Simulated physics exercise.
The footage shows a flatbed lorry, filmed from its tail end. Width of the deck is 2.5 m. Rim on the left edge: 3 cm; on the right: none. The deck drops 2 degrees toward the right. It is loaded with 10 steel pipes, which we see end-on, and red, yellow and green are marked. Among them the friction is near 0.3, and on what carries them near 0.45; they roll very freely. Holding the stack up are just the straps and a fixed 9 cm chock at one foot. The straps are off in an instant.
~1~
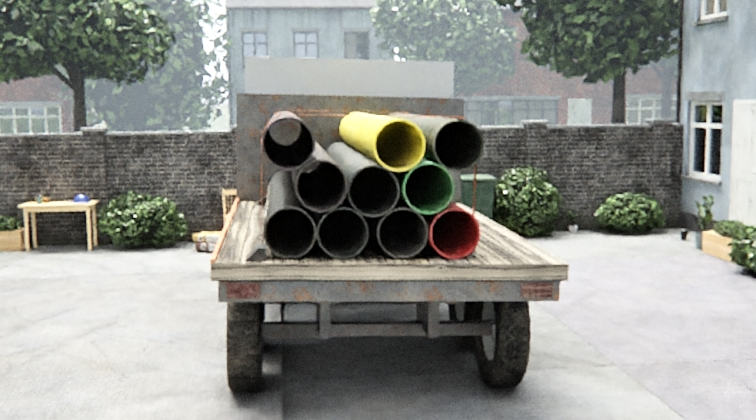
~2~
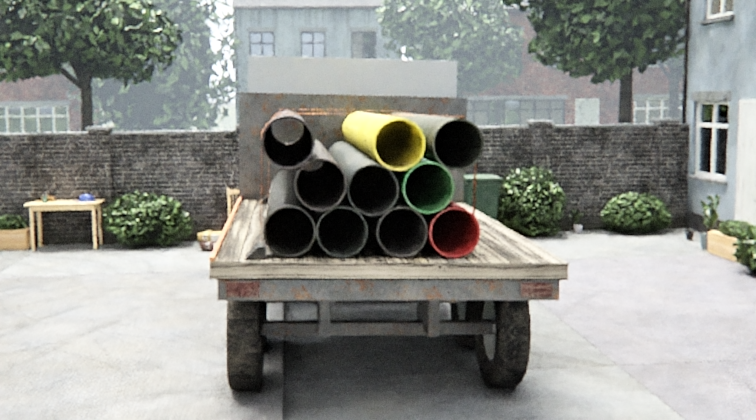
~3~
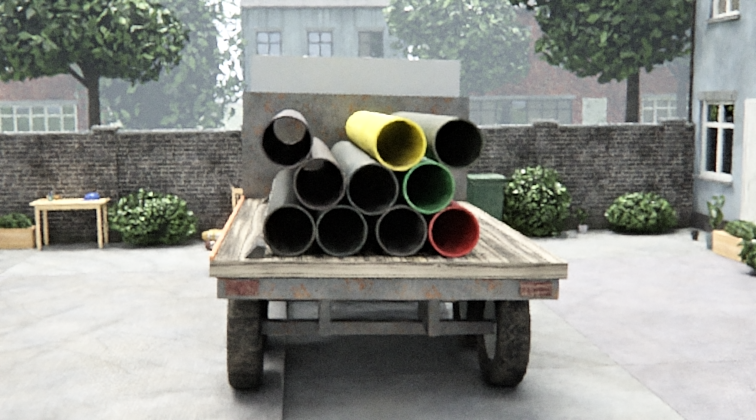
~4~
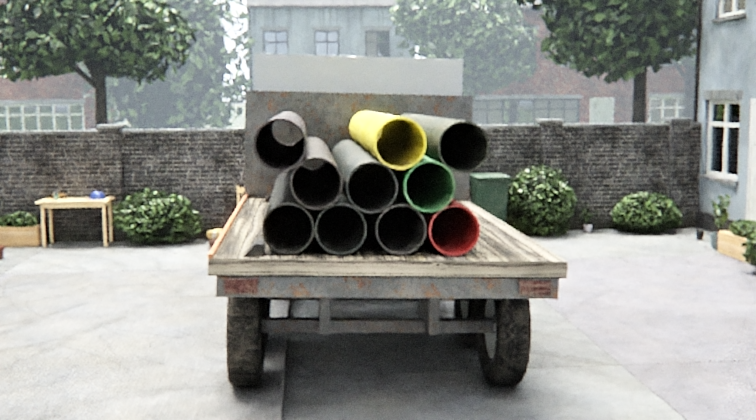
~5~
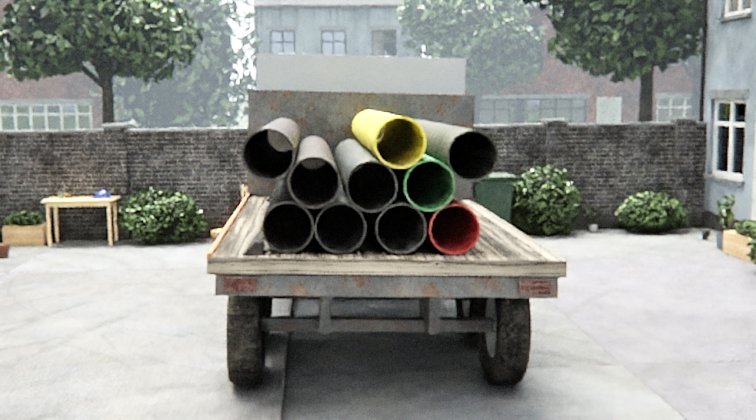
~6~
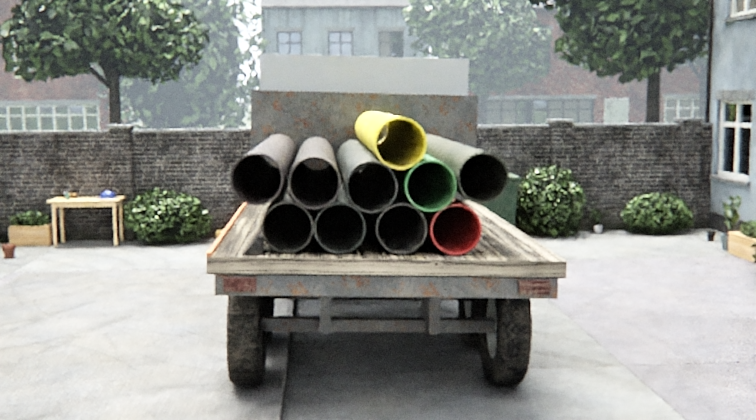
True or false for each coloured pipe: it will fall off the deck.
Red: True; yellow: True; green: True.
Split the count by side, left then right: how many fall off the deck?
Result (left / right): 1 / 9.
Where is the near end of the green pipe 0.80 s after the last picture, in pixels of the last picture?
Its near end sits close to (487, 202).
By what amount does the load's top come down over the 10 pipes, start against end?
About 155 cm.
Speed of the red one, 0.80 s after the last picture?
About 1.0 m/s.
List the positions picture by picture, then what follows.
Red at (456, 234), yellow at (400, 146), green at (429, 188); straps tight; chock at (261, 254); the deck slopes 2° down to the right; 4 of the 10 lie on the deck itself, in the first picture.
Red at (455, 233), yellow at (400, 145), green at (429, 188); straps tight, in the second picture.
Red at (455, 232), yellow at (400, 145), green at (429, 187); no straps, in the third picture.
Red at (455, 231), yellow at (401, 144), green at (430, 187); straps gone, in the fourth picture.
Red at (455, 230), yellow at (400, 143), green at (430, 186); straps gone, in the fifth picture.
Red at (456, 230), yellow at (401, 144), green at (431, 186); no straps; chock at (258, 248), in the sixth picture.
Then, 0.8 s after the last picture, red is on the deck, 25 cm from the right edge, rolling right; yellow is up on others, 90 cm from the right edge, rolling right; green is up on others, 55 cm from the right edge, rolling right; 2 of 10 are off.
Then, 1.8 s after the last picture, red is down on the right; yellow is up on others, 50 cm from the right edge, rolling right; green is on the deck, 25 cm from the right edge, rolling right; 3 of 10 are off.
Then, 3.1 s after the last picture, red is on the ground to the right; yellow is on the deck, 25 cm from the right edge, rolling right; green is on the ground to the right; 4 of 10 are off.
Then, 4.4 s after the last picture, red is on the ground to the right; yellow is dropping off the right side; green is on the ground to the right; 5 of 10 are off.
At the end (8.4 s after the last picture), red is down on the right; yellow is down on the right; green is on the ground to the right; 10 of 10 are off.
